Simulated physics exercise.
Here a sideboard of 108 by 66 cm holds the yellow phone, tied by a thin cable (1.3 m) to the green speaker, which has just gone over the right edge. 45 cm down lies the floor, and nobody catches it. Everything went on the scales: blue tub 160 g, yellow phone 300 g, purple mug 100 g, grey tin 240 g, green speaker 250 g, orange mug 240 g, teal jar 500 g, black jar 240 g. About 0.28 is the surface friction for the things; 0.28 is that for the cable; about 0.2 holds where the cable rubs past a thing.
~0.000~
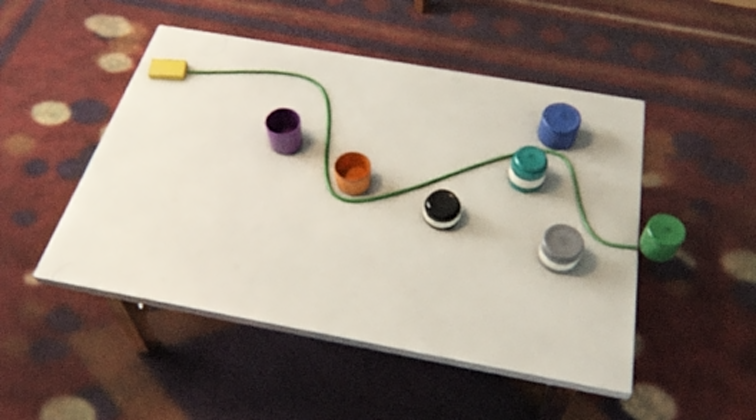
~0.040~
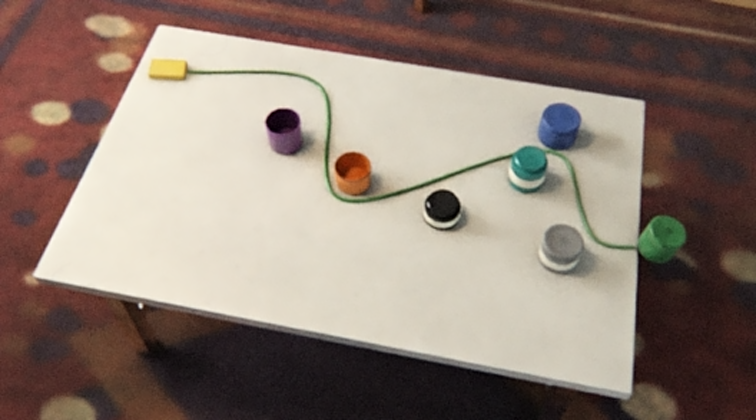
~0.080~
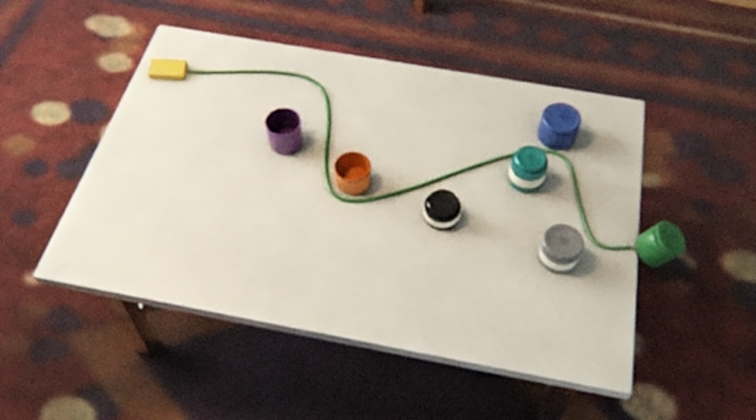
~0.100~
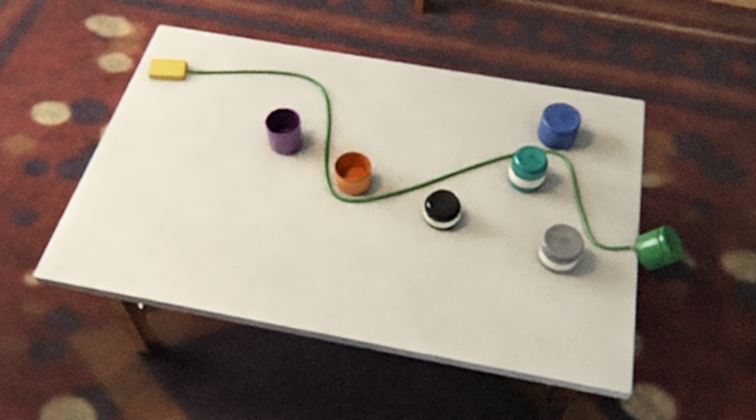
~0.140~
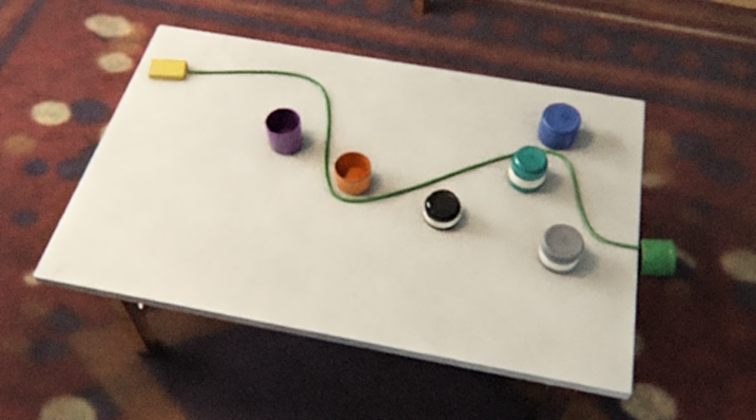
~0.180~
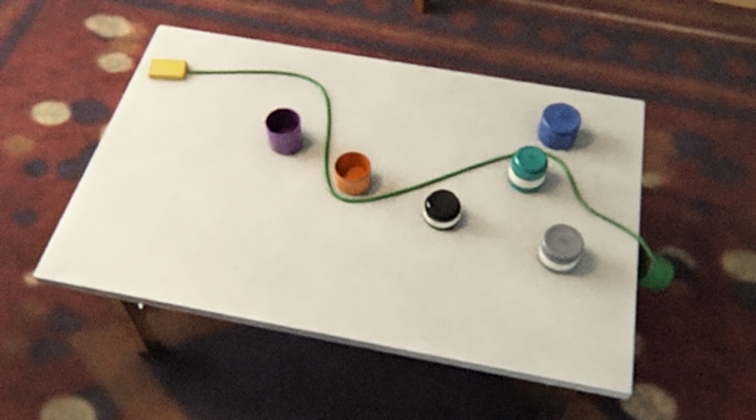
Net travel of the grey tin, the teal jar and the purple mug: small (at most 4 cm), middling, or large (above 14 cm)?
Grey tin - small, teal jar - small, purple mug - middling.
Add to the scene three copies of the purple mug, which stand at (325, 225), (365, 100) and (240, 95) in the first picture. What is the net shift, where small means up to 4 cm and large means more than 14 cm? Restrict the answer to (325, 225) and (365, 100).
Taking them in that order, the first shows only a little movement and the second shows only a little movement.
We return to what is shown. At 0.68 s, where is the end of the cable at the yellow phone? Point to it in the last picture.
Around (199, 95).
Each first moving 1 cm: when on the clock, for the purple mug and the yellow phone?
Purple mug 0.34 s; yellow phone 0.36 s, roughly.
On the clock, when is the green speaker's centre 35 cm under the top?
Close to 0.36 s.
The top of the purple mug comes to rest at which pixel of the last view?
Near (250, 151).
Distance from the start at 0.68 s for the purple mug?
I'd put the purple mug at some 10 cm.
After 0.4 s, the cable's tail end at (194, 90); purple mug 7 cm off its start, orange mug 8 cm off its start, green speaker over the edge.
After 0.7 s, the cable's tail end at (199, 95); purple mug 9 cm off its start, orange mug 14 cm off its start, green speaker over the edge.
After 0.9 s, the cable's tail end at (199, 95); purple mug 9 cm off its start at (250, 150), orange mug 14 cm off its start at (387, 115), green speaker over the edge.
After 1.2 s, the cable's tail end at (199, 95); purple mug 9 cm off its start, orange mug 14 cm off its start, green speaker over the edge.
After 2.4 s, the cable's tail end at (199, 95); purple mug 9 cm off its start at (250, 151), teal jar 1 cm off its start at (532, 161), grey tin 0 cm off its start at (564, 241), orange mug 14 cm off its start at (387, 115).
